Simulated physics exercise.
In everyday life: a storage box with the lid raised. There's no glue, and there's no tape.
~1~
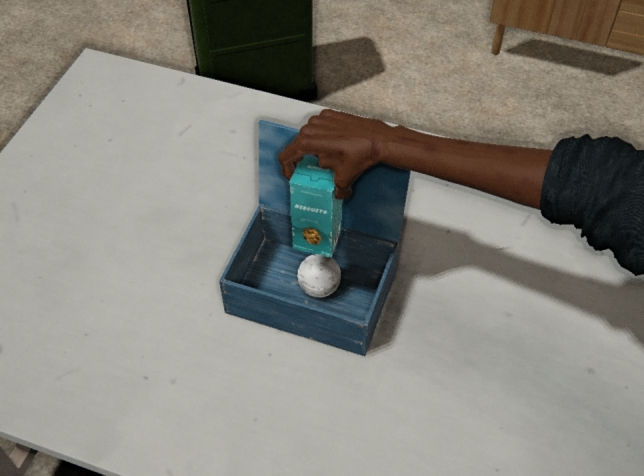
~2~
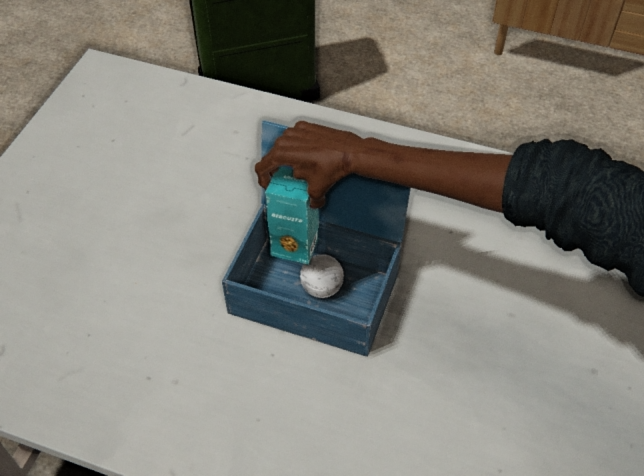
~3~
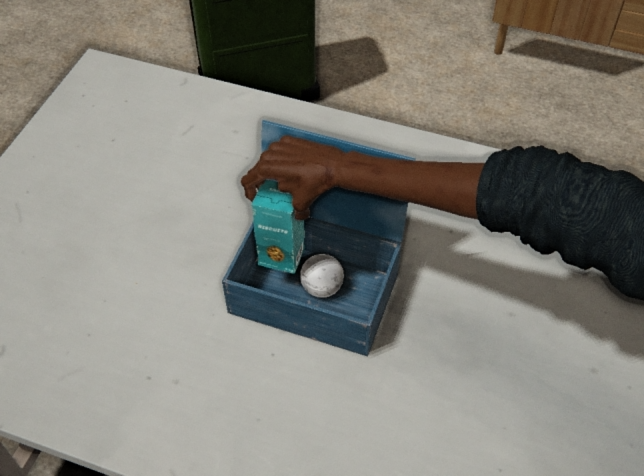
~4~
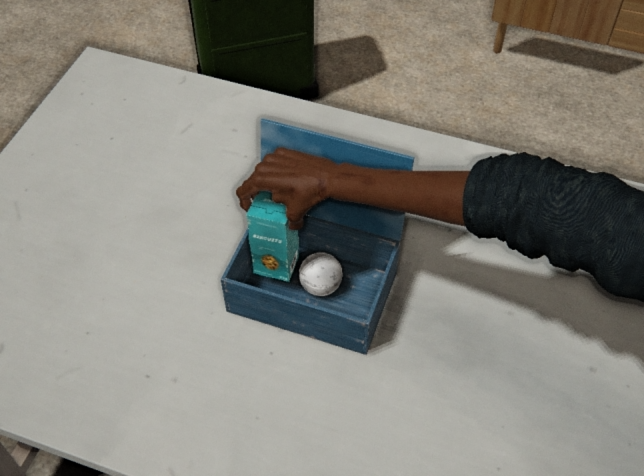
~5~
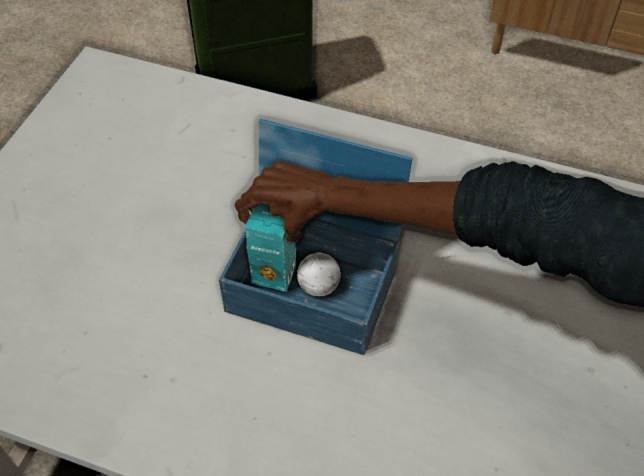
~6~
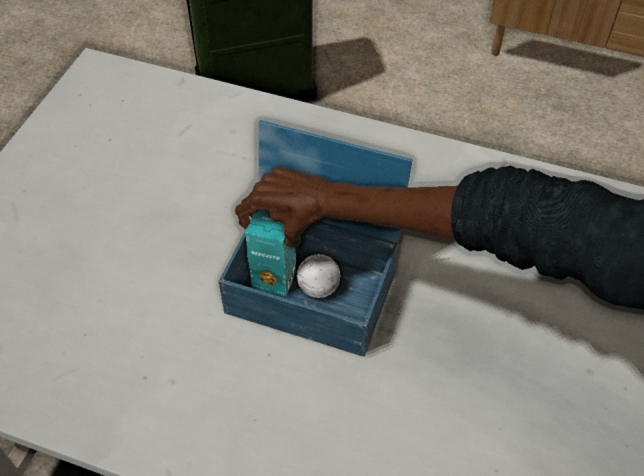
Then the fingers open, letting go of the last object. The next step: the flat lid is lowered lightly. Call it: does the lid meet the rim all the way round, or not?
It does not meet the rim all the way round.
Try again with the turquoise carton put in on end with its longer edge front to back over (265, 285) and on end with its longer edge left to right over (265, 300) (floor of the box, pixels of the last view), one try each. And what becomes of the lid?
Try one: Lid left up; try two: Lid left up.
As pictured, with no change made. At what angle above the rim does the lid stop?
I'd say roughly 25 degrees above the rim.
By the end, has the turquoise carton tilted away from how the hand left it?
By the end the turquoise carton has leaned over.
Then, 1.20 s later than the last frame, lid 81° above the rim.
Then, 1.80 s later than the last frame, lid 50° above the rim.
Then, 3.80 s later than the last frame, lid 33° above the rim; turquoise carton tilted by 22° near (265, 267).
When it is over, lid 27° above the rim; moved from the start, turquoise carton; white ball as before. End places, in pixels of the last picture, turquoise carton near (262, 273).
